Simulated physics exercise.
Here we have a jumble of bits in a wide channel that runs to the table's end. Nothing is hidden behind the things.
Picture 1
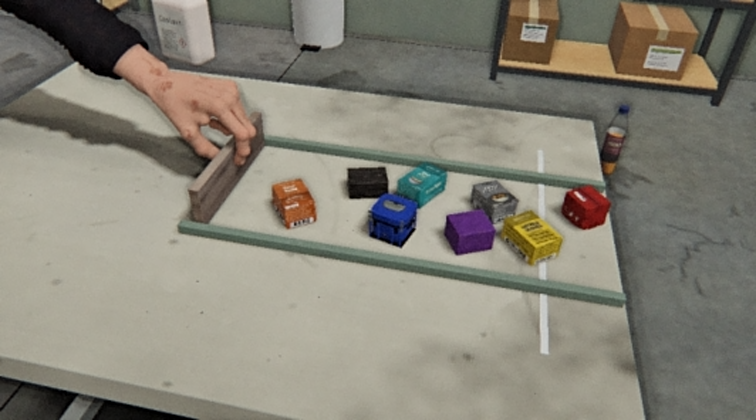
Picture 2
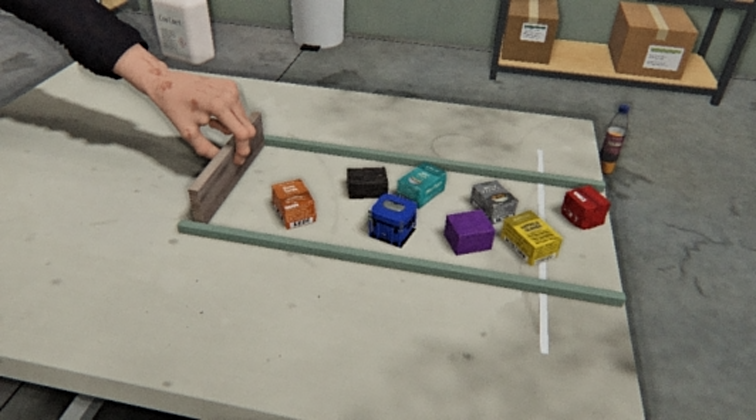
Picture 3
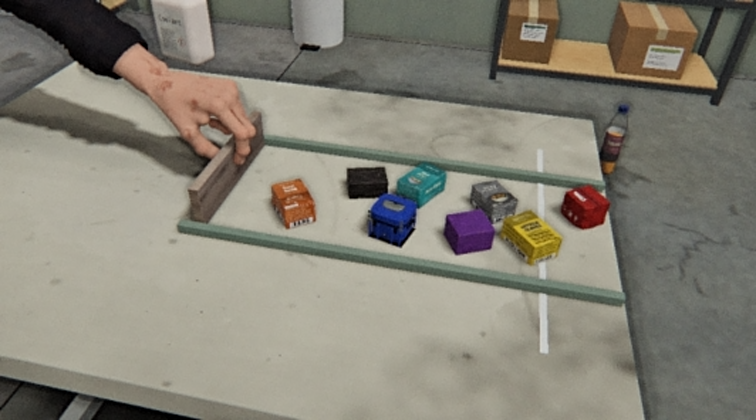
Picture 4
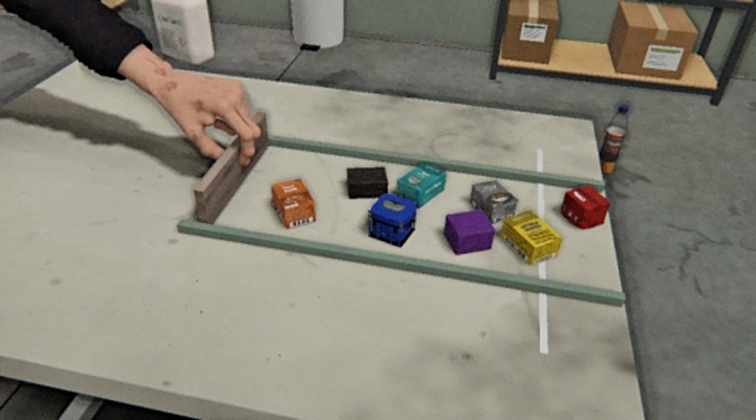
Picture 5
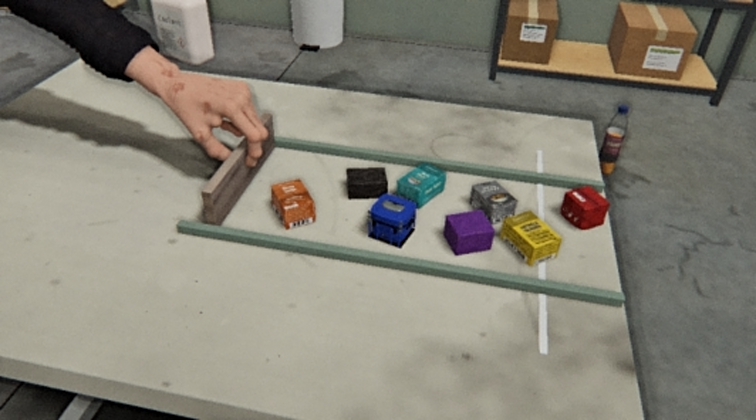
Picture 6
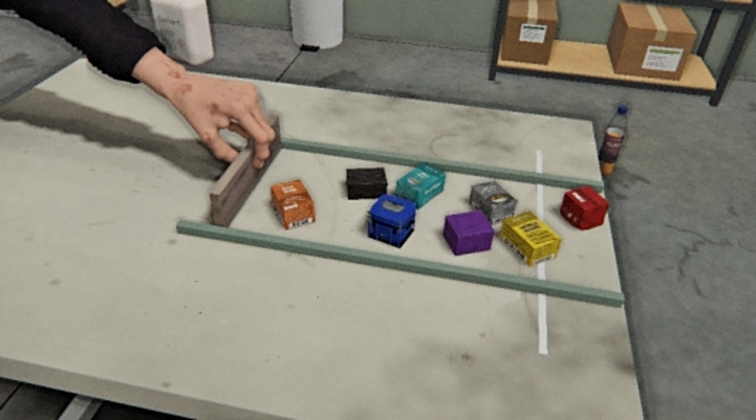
A hand in a dark sleeve holds a wooden board upright on a pale table in a storage room, seen from above at an angle. Between two green rails sit orange, black, blue, turquoise, purple, grey, yellow and red boxes, the yellow near a white tape line, the red at right. The hand slides the board slightly right toward the orange box; the boxes and camera stay still.
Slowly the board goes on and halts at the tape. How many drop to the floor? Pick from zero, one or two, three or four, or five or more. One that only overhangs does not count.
In the end the number that fall off is three or four.
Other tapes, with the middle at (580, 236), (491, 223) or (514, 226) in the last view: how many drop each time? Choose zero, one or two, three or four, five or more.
In that order: More than four; 1 or 2; 1 or 2.
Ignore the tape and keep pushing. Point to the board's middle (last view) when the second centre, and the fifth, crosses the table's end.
At (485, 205) for the second, at (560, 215) for the fifth.
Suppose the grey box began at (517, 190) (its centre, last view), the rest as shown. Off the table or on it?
The grey box tumbles off.
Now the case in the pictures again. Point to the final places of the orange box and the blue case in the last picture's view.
Near (561, 252) and (600, 249).
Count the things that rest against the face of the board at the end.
That makes 2.
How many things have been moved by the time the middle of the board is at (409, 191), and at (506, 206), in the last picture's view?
By then 7, and 8.
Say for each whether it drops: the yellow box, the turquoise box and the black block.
The yellow box drops off, the turquoise box holds on, the black block survives.
A little later, none off yet; red box at rest near (584, 208); yellow box at rest near (530, 238); grey box at rest near (493, 202).
Next, none off yet; red box at rest near (584, 208); yellow box shifted about its own width near (576, 244); grey box shifted about its own width near (541, 209).
When it is over, the number that fall off is three or four; down, purple block, grey box, yellow box and red box.
